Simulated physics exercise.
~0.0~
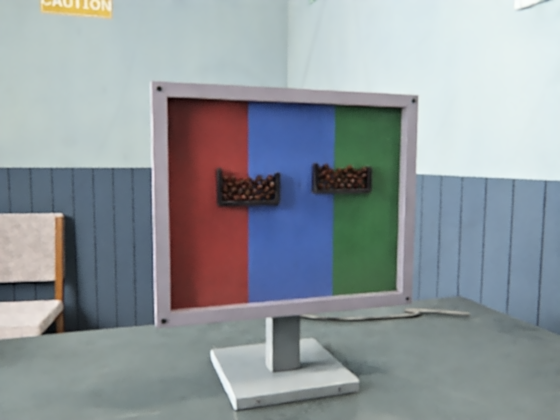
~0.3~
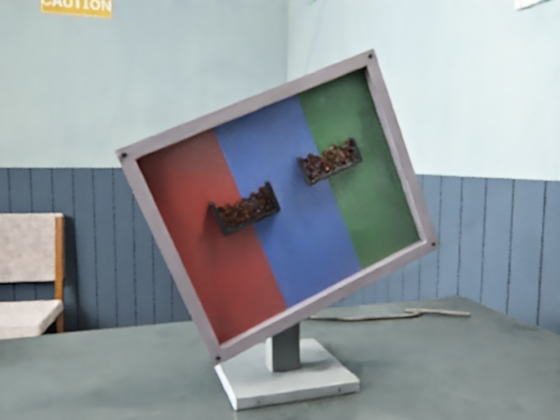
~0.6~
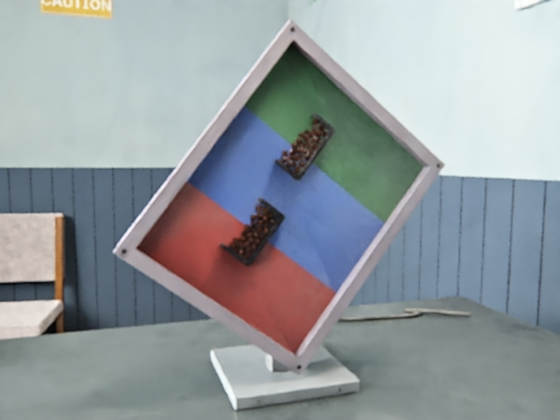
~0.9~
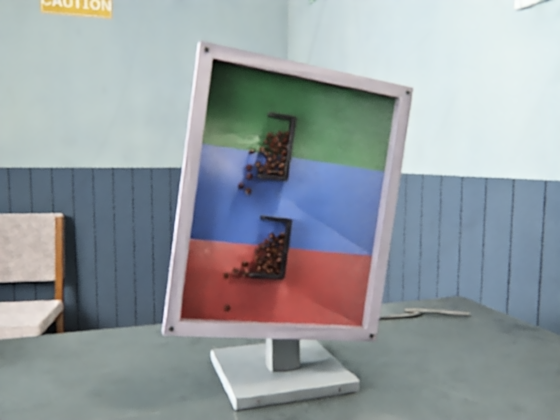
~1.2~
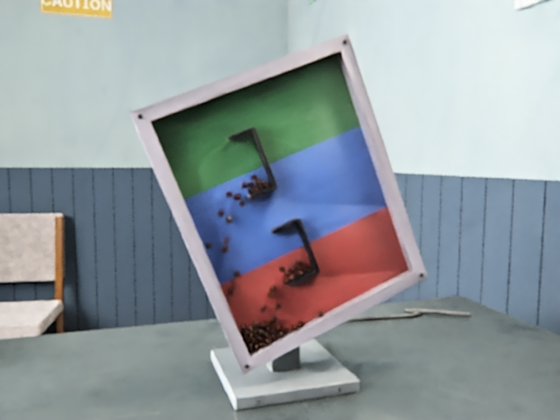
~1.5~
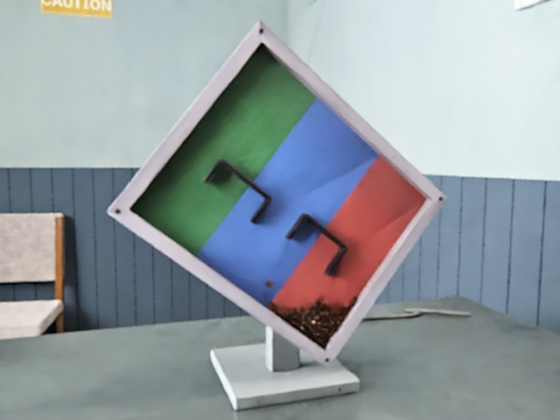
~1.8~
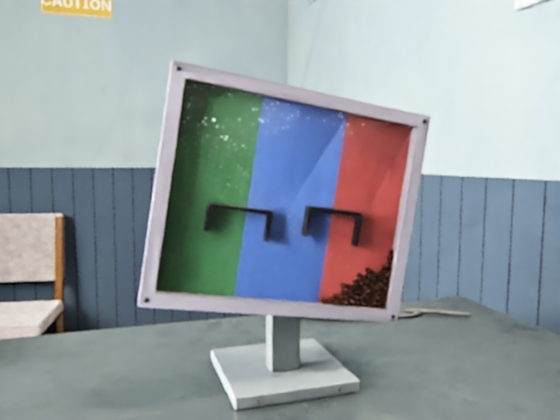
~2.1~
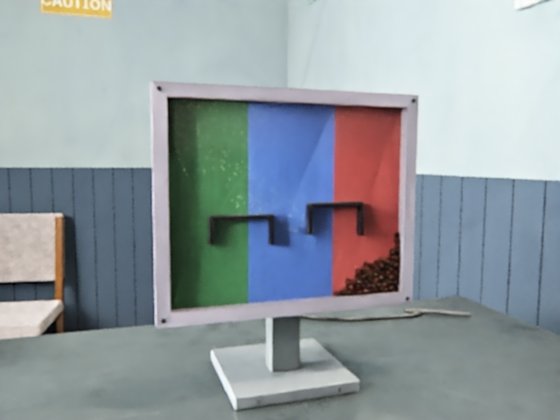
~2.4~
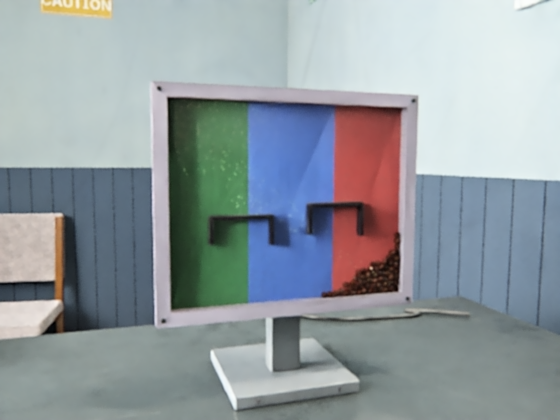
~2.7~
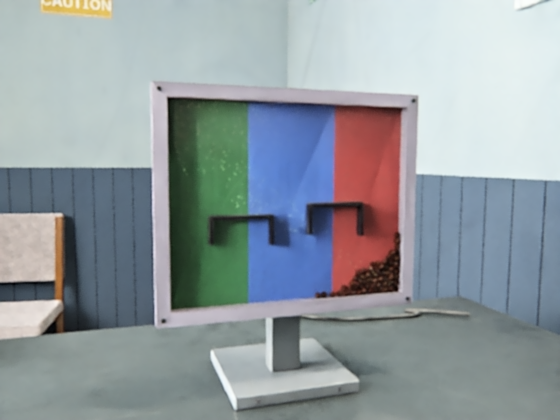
Framed tricolour box turning anticlockwise until upside down, dark beads spilling from two trays and settling in the lower right corner.
